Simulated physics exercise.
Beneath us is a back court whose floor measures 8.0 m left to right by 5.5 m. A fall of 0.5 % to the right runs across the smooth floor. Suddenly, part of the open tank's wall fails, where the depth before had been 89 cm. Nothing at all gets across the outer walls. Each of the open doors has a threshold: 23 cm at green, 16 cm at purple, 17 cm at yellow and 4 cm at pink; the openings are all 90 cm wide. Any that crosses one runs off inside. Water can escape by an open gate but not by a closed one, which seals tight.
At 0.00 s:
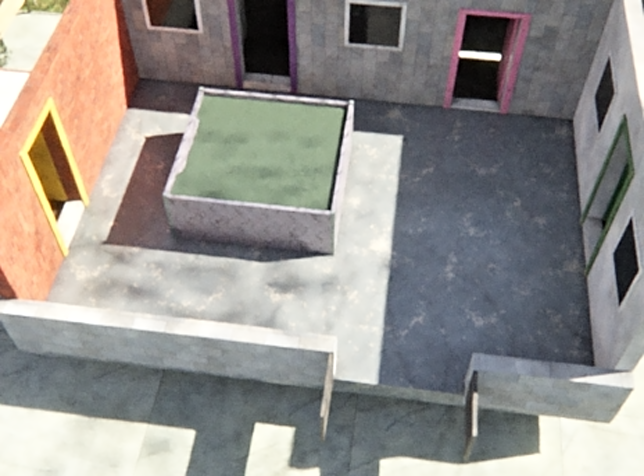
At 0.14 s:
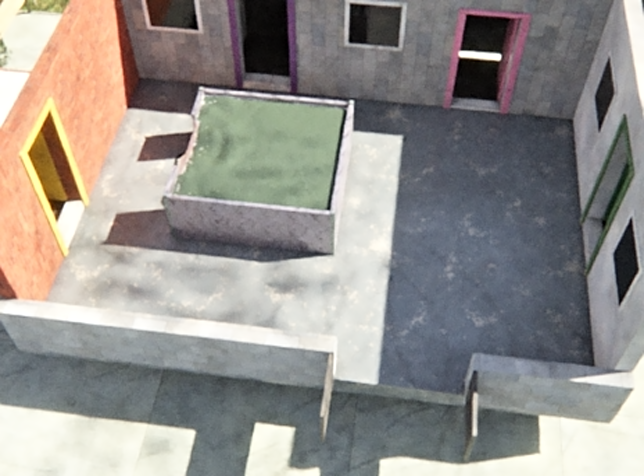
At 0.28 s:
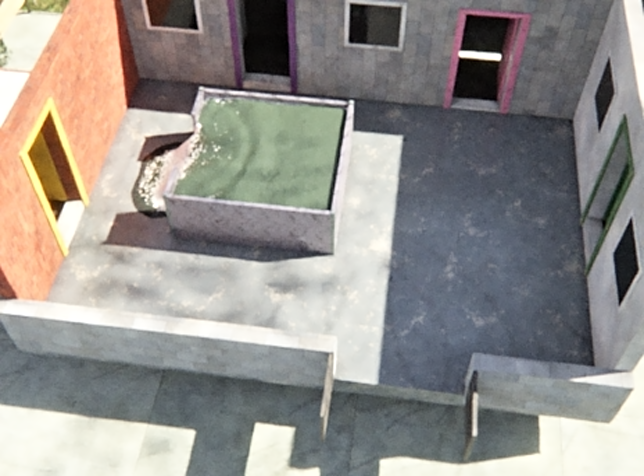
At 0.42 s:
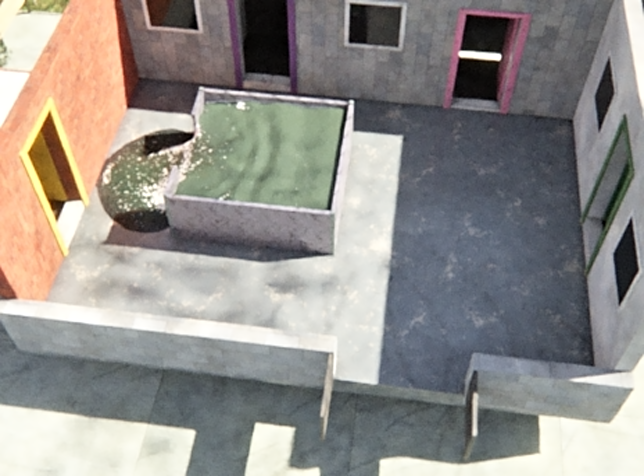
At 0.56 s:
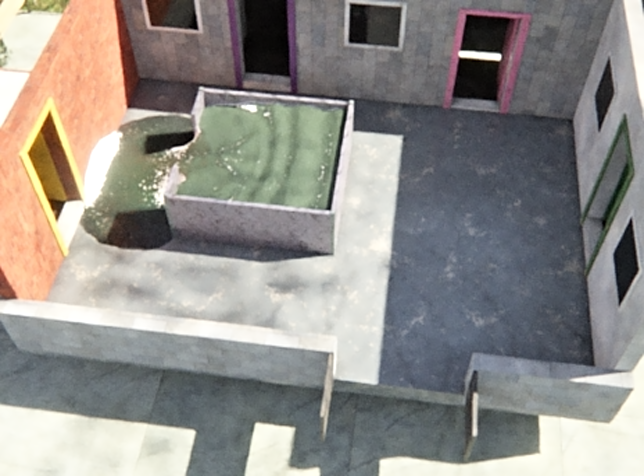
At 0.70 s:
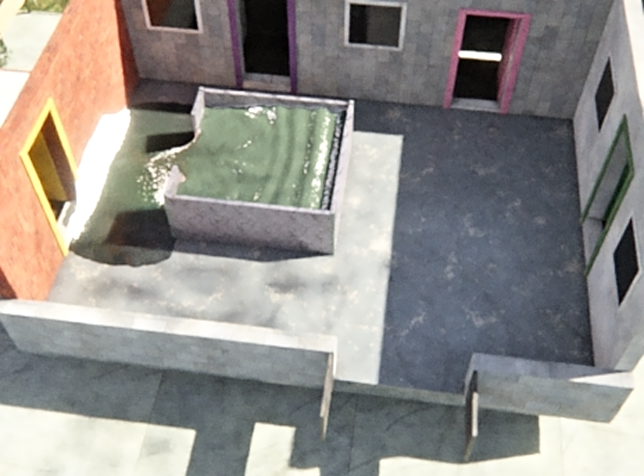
In a walled back court, a raised open tank of still green water breaks open on its left side, and water pours out, spreading across the grey floor until it reaches the orange wall and splashes white along it.
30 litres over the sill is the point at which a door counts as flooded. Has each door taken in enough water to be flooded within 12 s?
For the green door I'd say within the limit. For the purple door I'd say within the limit. For the yellow door I'd say above the limit. For the pink door I'd say above the limit.
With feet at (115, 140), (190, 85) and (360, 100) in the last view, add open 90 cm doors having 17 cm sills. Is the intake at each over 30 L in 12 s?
Check each in turn: The first succeeds, the second succeeds, the third fails.
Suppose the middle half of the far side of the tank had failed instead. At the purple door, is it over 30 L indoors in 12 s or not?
So, purple door: Out of bounds.
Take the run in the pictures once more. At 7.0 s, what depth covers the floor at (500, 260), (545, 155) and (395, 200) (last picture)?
Close to 14, 20 and 2 centimetres.
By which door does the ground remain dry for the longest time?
The final one is the green door.
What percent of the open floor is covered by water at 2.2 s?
About 25 per cent.
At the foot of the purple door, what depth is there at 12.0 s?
The depth there is near 4.5 cm.
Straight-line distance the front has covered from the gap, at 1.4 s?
Distance: Approx. 3.4 m.
After 1.4 s water covers 15 % of the floor and is deepest (62 cm) near (139, 81); green door not reached, purple door not reached, yellow door 32 cm at the sill, 19 L in, pink door not reached.
After 2.2 s water covers 25 % of the floor and is deepest (55 cm) near (139, 81); green door not reached, purple door 9 cm at the sill, 0 L in, yellow door 30 cm at the sill, 75 L in, pink door not reached.
After 3.5 s water covers 60 % of the floor and is deepest (36 cm) near (136, 87); green door not reached, purple door 12 cm at the sill, 0 L in, yellow door 22 cm at the sill, 119 L in, pink door 4 cm at the sill, 0 L in.
After 7.0 s water covers 95 % of the floor and is deepest (24 cm) near (572, 143); green door 16 cm at the sill, 1 L in, purple door 8 cm at the sill, 0 L in, yellow door 14 cm at the sill, 140 L in, pink door 7 cm at the sill, 25 L in.
After 12.0 s water covers 100 % of the floor and is deepest (18 cm) near (378, 110); green door 13 cm at the sill, 1 L in, purple door 5 cm at the sill, 0 L in, yellow door 7 cm at the sill, 140 L in, pink door 11 cm at the sill, 95 L in.
